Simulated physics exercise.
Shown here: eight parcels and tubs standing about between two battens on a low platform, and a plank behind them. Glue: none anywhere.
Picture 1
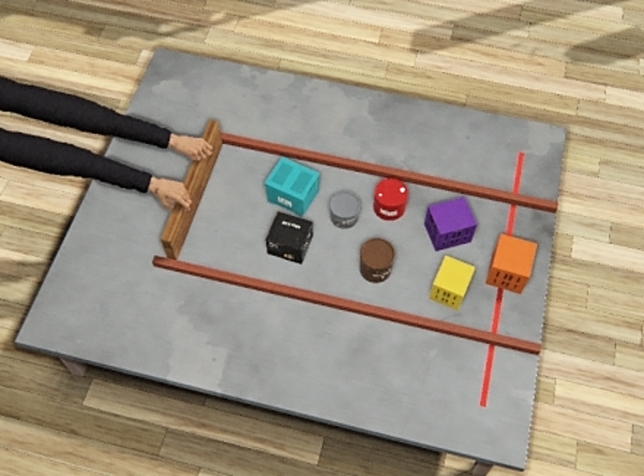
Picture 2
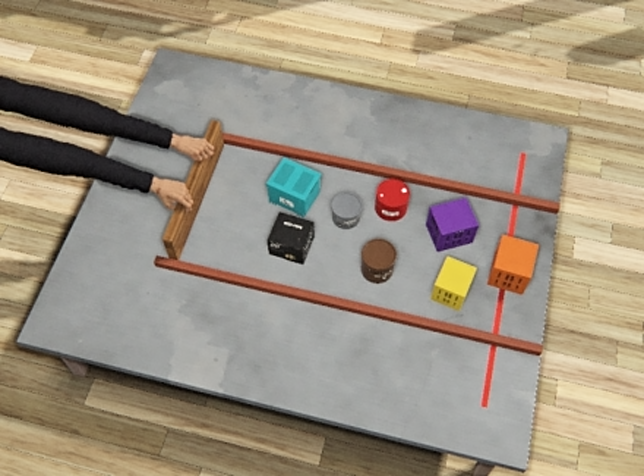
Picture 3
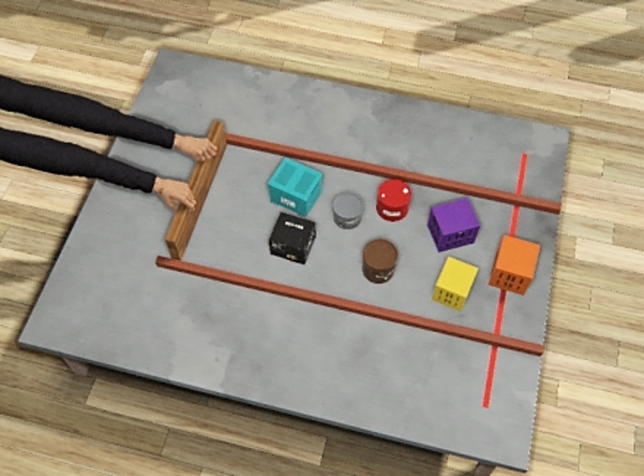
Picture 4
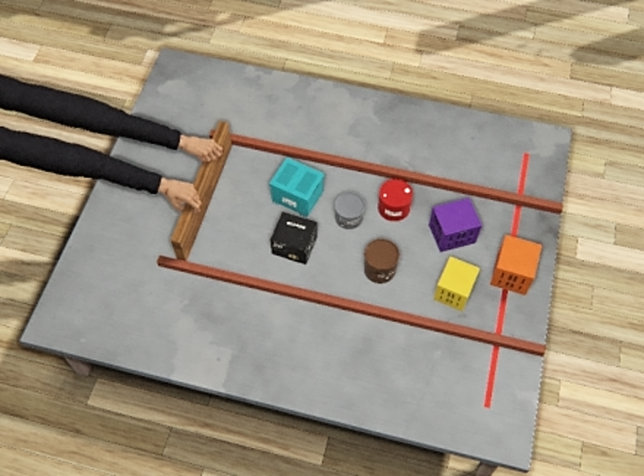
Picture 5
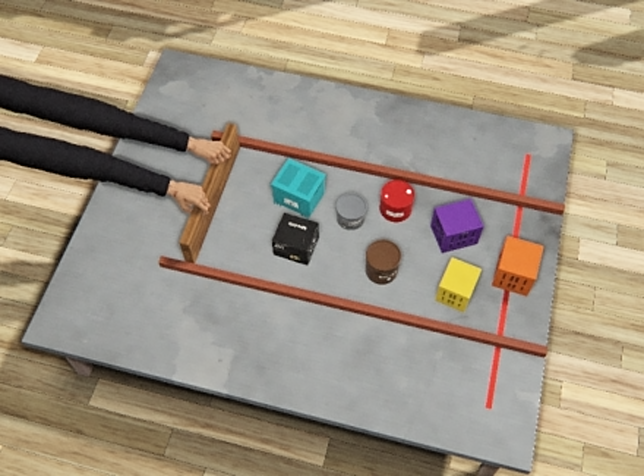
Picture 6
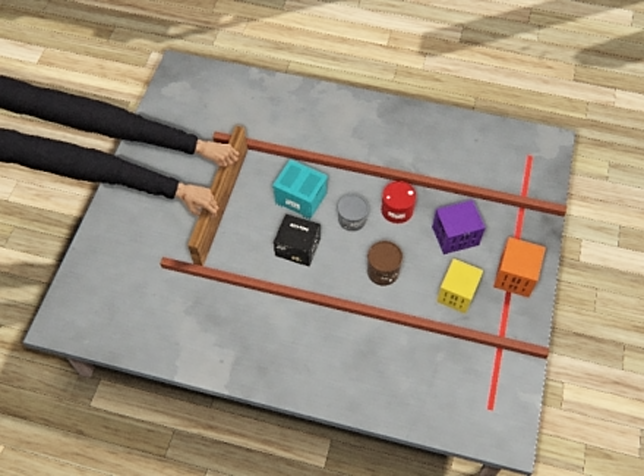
A pair of hands slid a wooden plank a little to the right between two reddish rails on a grey platform, while the eight colourful boxes and tubs in front of it stayed where they were.
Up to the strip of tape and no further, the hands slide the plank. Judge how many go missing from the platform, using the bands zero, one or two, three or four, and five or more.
My judgement: Five or more go missing.
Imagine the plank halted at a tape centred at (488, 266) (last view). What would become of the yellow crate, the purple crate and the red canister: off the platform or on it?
The yellow crate is gone, the purple crate is gone, the red canister stays put.
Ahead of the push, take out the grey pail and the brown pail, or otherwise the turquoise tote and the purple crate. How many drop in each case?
Count of fallen: 4 / 3.
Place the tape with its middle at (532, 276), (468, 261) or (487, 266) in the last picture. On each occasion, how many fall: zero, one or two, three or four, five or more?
At least five, just one or two, three or four.
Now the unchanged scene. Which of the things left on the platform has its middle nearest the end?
The one is the grey pail.
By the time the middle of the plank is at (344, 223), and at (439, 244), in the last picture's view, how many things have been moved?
First 5, then 8.
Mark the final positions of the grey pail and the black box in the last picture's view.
First (546, 272), then (530, 297).
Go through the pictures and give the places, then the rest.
In the first frame, orange crate (511, 264); yellow crate (452, 283); purple crate (450, 225); plank (194, 189); tape (504, 268).
In the second frame, yellow crate (453, 284); turquoise tote (294, 188).
In the third frame, purple crate (453, 225); grey pail (348, 211).
In the fourth frame, orange crate (516, 265); plank (203, 190).
In the fifth frame, yellow crate (458, 285); black box (296, 239).
In the sixth frame, orange crate (519, 268); yellow crate (460, 286); purple crate (458, 227); plank (220, 195); tape (512, 271).
Soon after, none off yet; orange crate at rest near (519, 268); yellow crate at rest near (460, 286); purple crate at rest near (458, 227).
After that, none off yet; orange crate at rest near (519, 268); yellow crate at rest near (460, 286); purple crate displaced a little near (474, 230).
And then, none off yet; orange crate displaced about its own width near (544, 281); yellow crate displaced well along near (533, 317); purple crate displaced well along near (532, 243).
In the end, the number that fall off is five or more; gone, red canister, brown pail, purple crate, yellow crate and orange crate.
